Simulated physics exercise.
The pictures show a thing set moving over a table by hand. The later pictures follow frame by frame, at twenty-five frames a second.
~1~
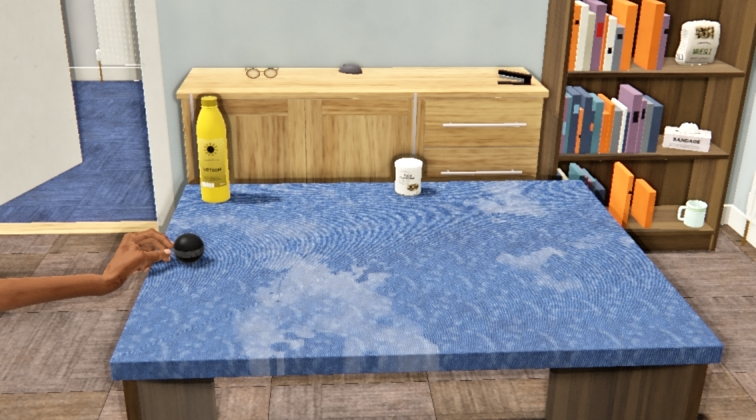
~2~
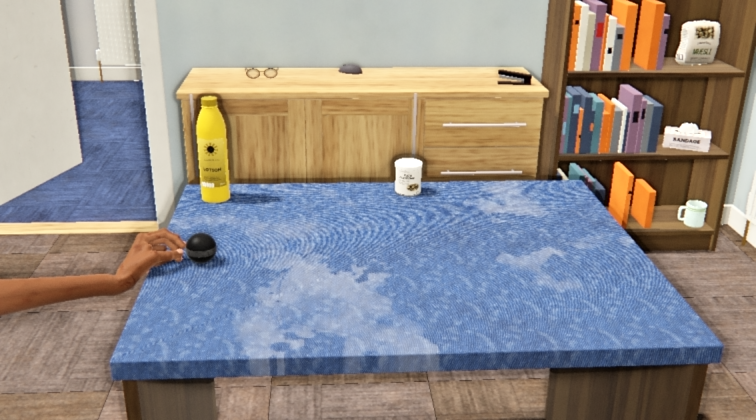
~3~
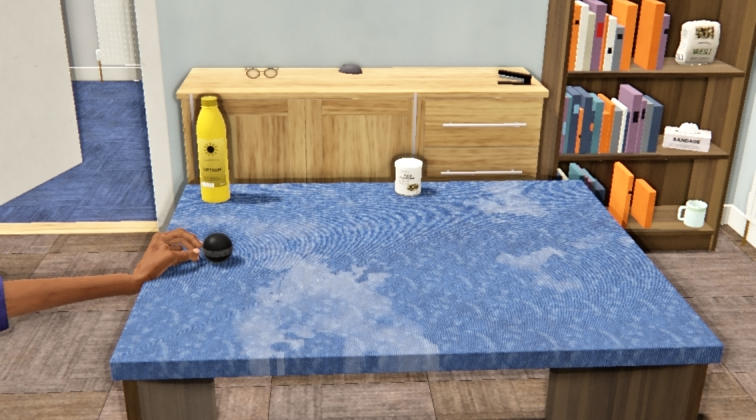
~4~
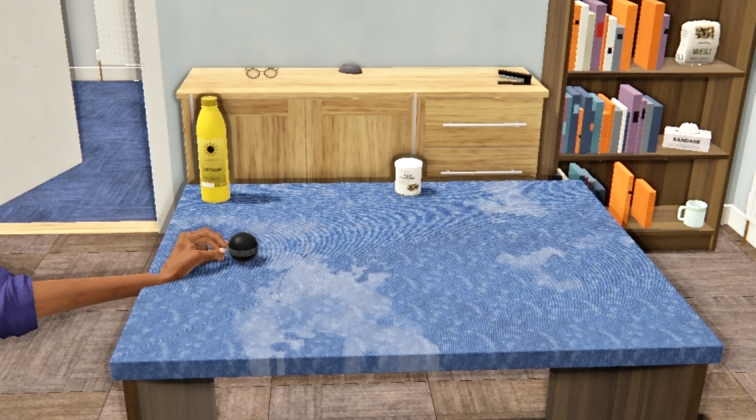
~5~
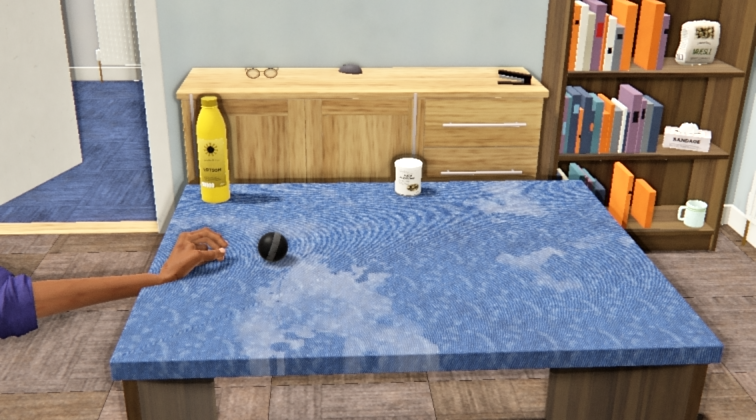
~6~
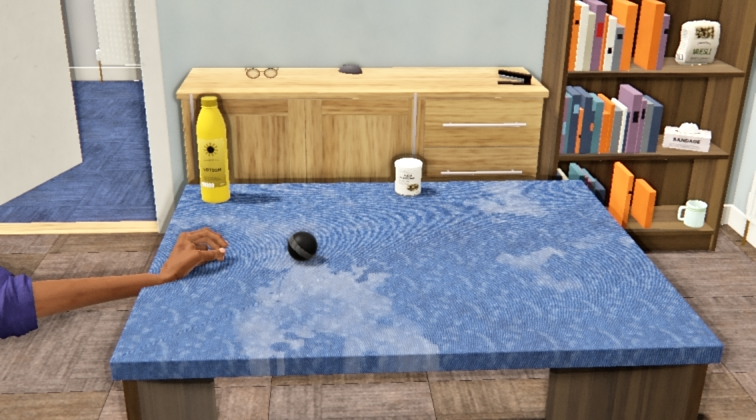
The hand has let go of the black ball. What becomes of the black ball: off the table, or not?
The black ball goes over the edge.
Then, 0.20 s later than the last frame, black ball moved well along near (444, 244).
Then, 0.60 s later than the last frame, black ball now off the table.
Then, 0.90 s later than the last frame, things are still on the move.
Then, 1.20 s later than the last frame, as before.
When it is over, off the table, black ball.
